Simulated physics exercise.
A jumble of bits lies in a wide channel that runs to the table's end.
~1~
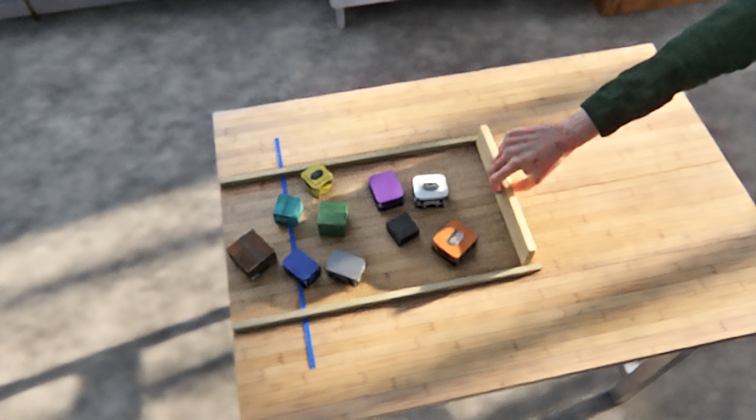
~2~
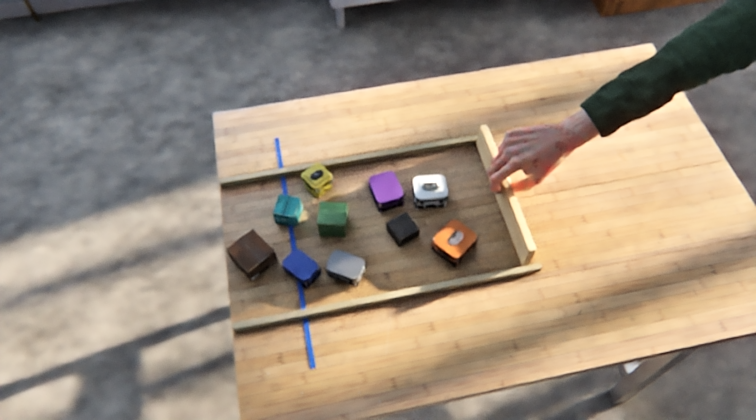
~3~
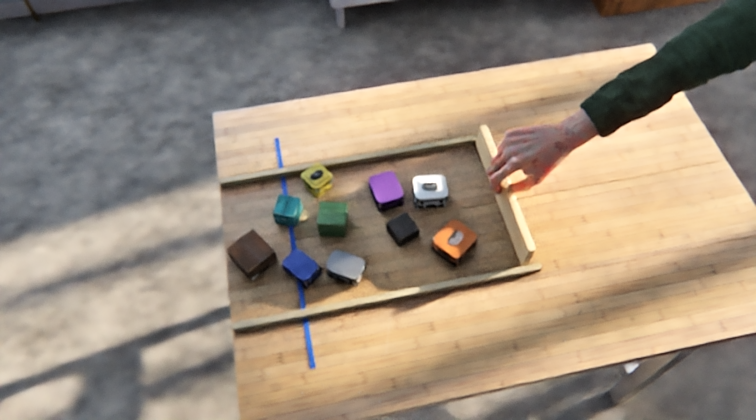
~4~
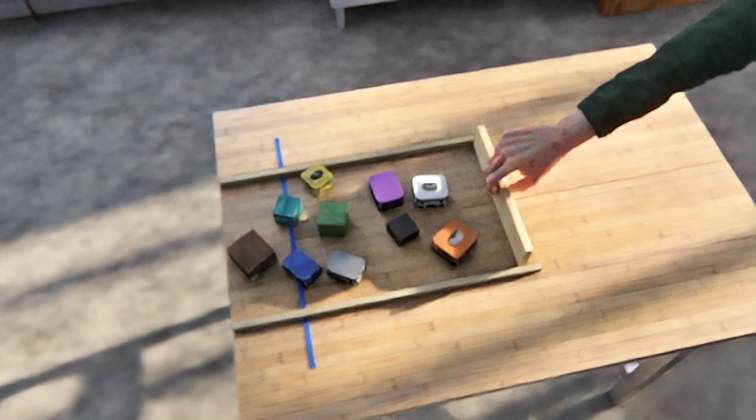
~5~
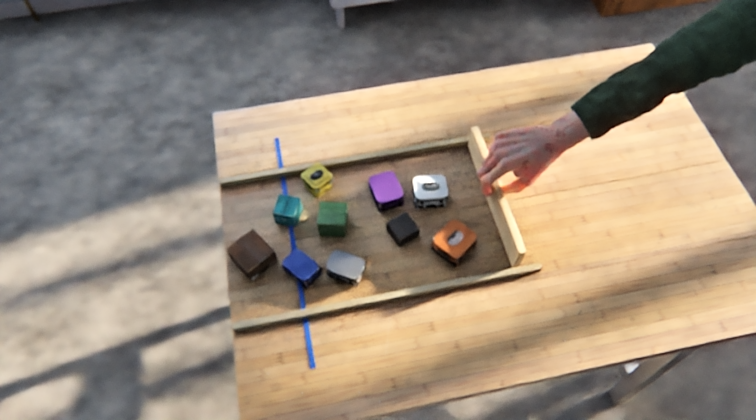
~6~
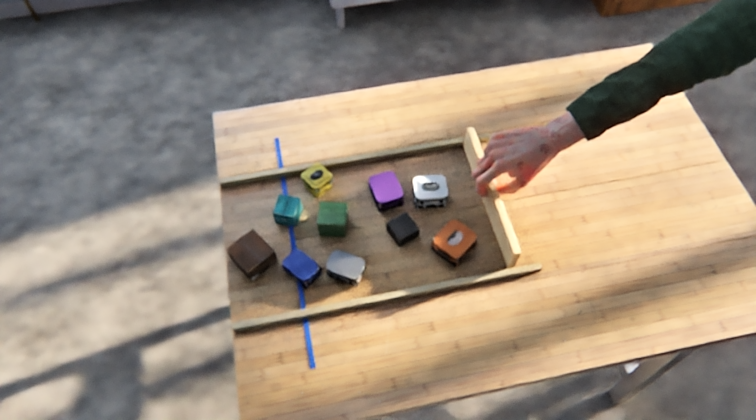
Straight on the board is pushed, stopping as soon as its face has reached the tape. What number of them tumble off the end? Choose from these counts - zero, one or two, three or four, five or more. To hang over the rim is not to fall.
Count: One or two.
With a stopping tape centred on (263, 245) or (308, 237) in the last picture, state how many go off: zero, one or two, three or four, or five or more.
First spot, five or more; second spot, zero.
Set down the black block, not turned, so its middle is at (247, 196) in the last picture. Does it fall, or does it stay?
From that start the object is safe.
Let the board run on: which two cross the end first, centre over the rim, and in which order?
The brown box first, then the blue case.
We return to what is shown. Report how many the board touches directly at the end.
So the total is 3.
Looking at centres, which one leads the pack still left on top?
The foremost one is the turquoise box.
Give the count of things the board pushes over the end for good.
1, precisely.
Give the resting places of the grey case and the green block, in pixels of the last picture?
The first ends close to (249, 305), the second close to (245, 244).
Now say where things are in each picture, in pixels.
Brown box (252, 254); turquoise box (288, 210); blue case (302, 269); board (504, 193); tape (293, 240), in the first frame.
Turquoise box (288, 211); black block (403, 229), in the second frame.
Blue case (302, 269); white case (430, 192), in the third frame.
Brown box (252, 254); board (501, 193), in the fourth frame.
Turquoise box (288, 211); grey case (346, 268), in the fifth frame.
Brown box (252, 254); turquoise box (288, 211); blue case (302, 269); board (490, 195); tape (293, 240), in the sixth frame.
Soon after, none off yet; brown box at rest near (252, 254); turquoise box at rest near (288, 211); blue case at rest near (302, 269).
At rest, the number that fall off is one or two; fallen, brown box.
